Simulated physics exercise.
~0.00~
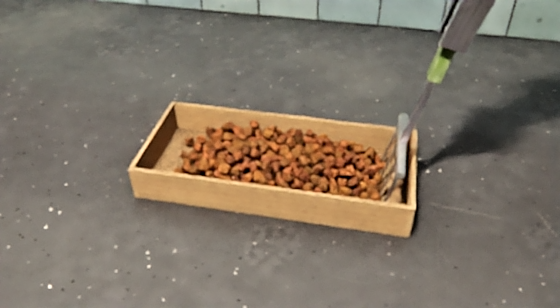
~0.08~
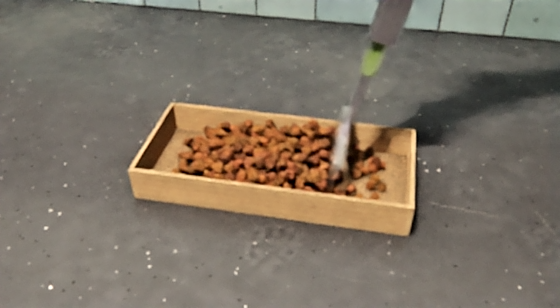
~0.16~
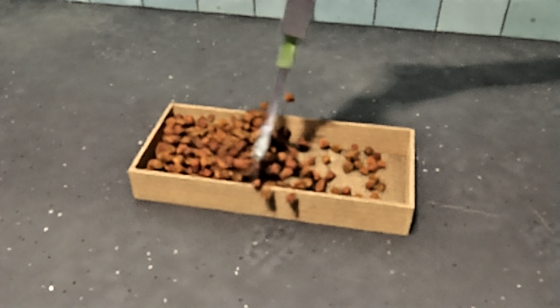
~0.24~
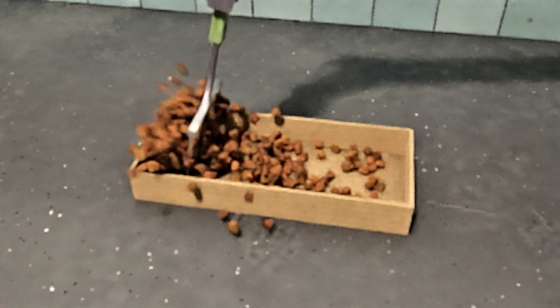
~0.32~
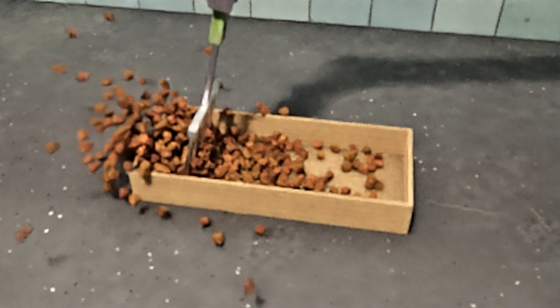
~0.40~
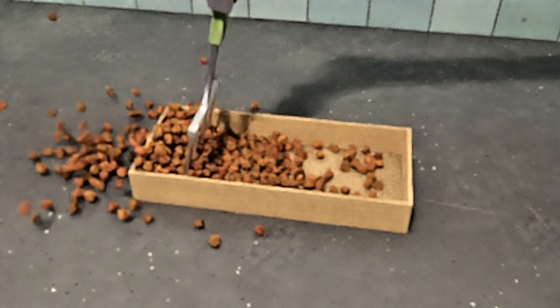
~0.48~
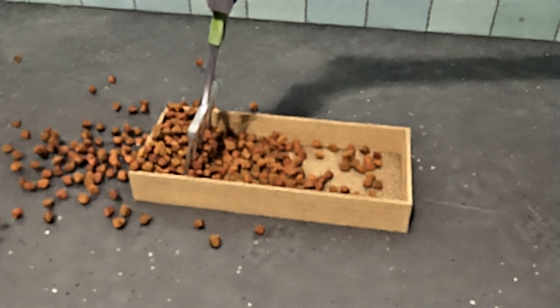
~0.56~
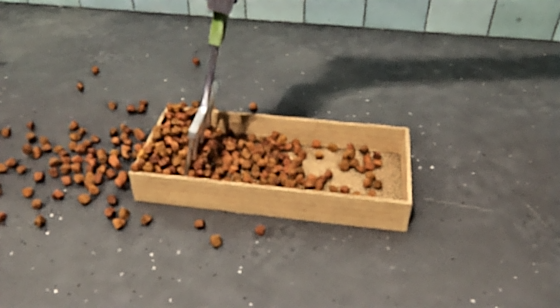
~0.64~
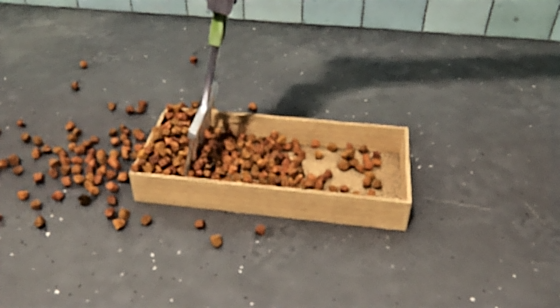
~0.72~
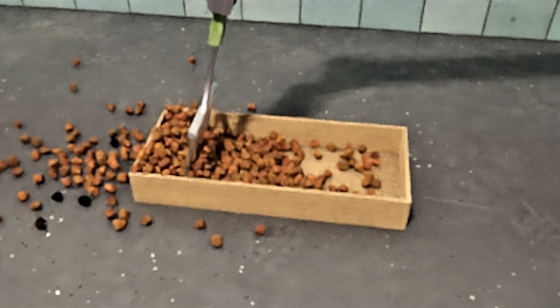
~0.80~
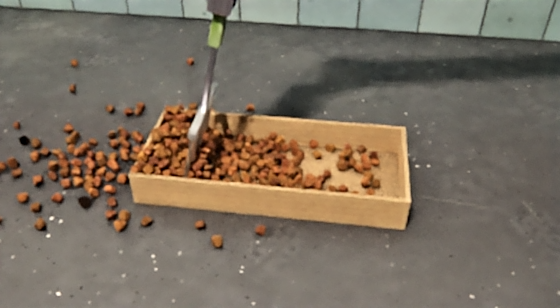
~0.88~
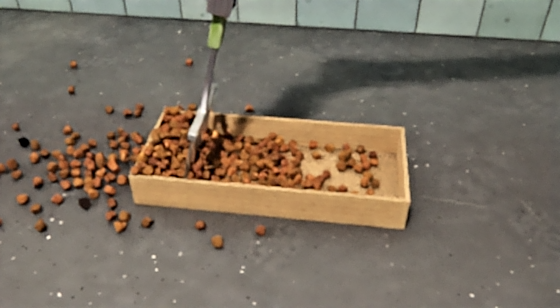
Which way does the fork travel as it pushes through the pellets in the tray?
The fork travels to the left, going from the right end of the tray towards the left end.
